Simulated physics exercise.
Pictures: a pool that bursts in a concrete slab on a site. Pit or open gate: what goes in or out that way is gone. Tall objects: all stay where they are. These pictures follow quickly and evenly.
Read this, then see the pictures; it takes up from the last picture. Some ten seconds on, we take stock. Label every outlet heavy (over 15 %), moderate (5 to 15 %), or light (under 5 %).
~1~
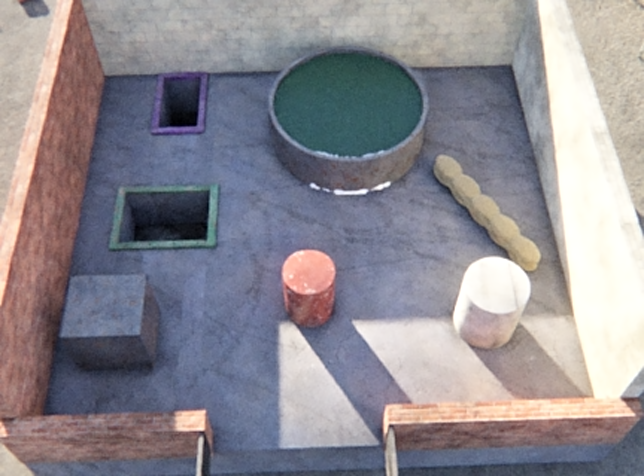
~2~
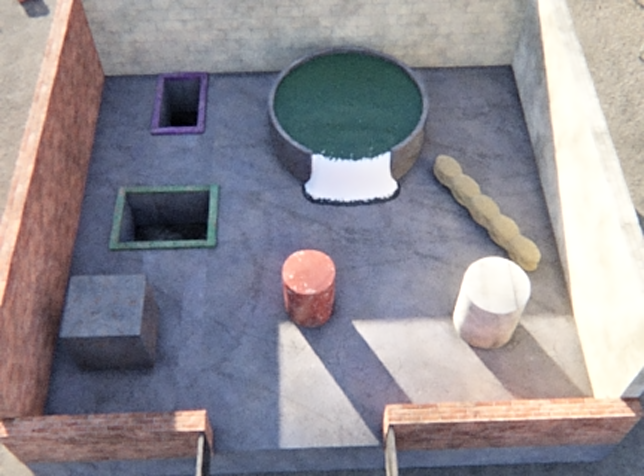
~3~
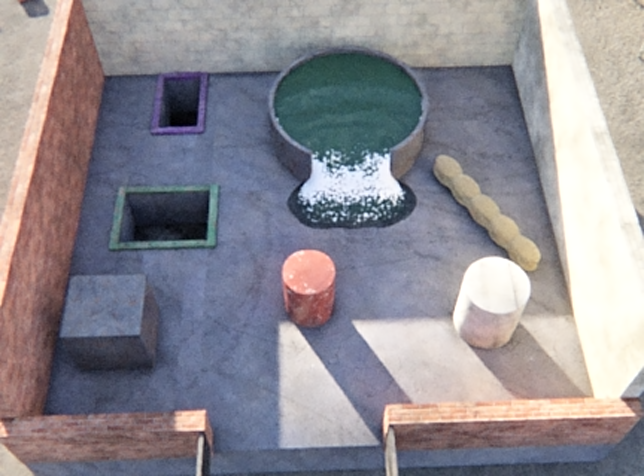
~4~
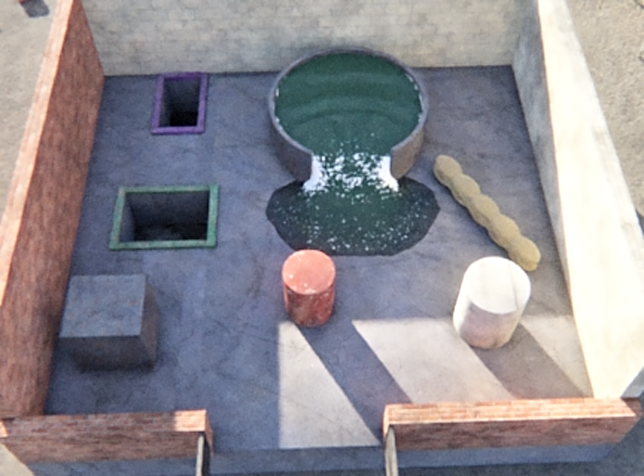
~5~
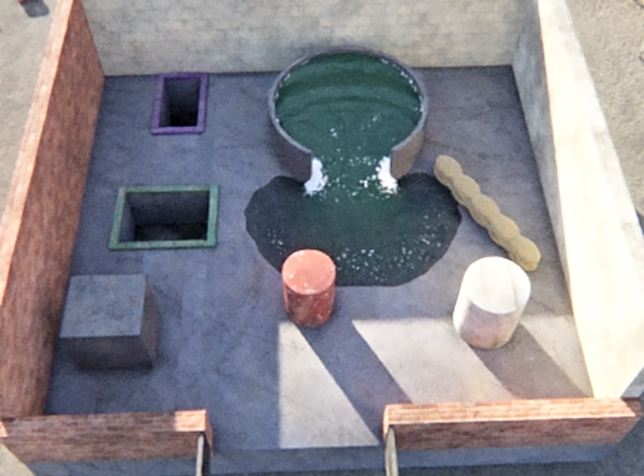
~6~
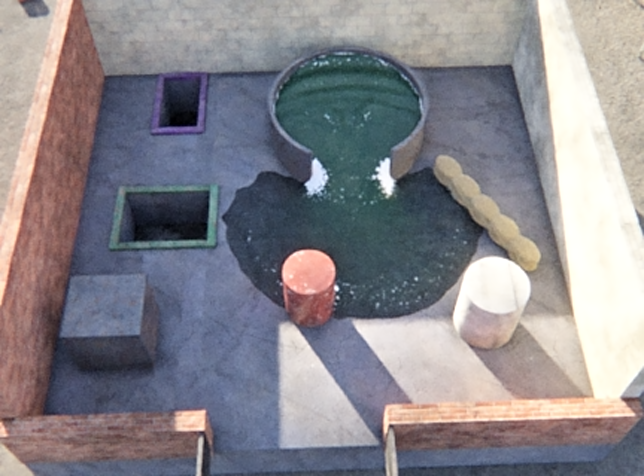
Labels: Gate - heavy, purple pit - light, green pit - light.
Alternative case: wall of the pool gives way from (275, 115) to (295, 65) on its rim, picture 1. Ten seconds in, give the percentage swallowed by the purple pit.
Purple: 55 %.
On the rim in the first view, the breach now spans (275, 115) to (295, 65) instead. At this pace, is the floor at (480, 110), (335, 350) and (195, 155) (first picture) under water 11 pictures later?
In turn: No water, not flooded, wet.
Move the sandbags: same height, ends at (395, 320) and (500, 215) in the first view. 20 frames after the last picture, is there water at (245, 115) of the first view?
As far as I can tell, it ends up left bare.
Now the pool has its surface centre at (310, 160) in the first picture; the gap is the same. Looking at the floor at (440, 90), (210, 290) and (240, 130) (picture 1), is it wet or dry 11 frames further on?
Location one: Bone dry; location two: Soaked; location three: Bone dry.
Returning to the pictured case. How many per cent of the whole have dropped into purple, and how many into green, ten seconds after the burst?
Roughly 0 and 2 %.
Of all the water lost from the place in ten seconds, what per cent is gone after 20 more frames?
My estimate is roughly 25 percent.
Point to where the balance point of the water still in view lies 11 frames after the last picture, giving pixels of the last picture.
I reckon somewhere around (353, 205).
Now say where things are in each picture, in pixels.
The first frame shows the round pool at (348, 104) is whole and still.
In the second frame, the front is at (307, 186), out from the gap at (351, 178).
In the third frame, the front is at (411, 201), out from the gap at (351, 180).
In the fourth frame, water pours out at (351, 182) and has run to a hidden place.
In the fifth frame, water pours out at (351, 182) and has run to a hidden place.
In the sixth frame, water pours out at (351, 182) and has run to (395, 312).
A moment on, water covers 35 % of the floor; the gate 0 %, the purple pit 0 %, the green pit 0 %.
Next, water covers 45 % of the floor; the gate 2 %, the purple pit 0 %, the green pit 0 %.
Then, water covers 55 % of the floor; the gate 6 %, the purple pit 0 %, the green pit 0 %.
Later, water covers 75 % of the floor; the gate 13 %, the purple pit 0 %, the green pit 0 %.
In the end, water covers 90 % of the floor; the gate 22 %, the purple pit 0 %, the green pit 1 %.
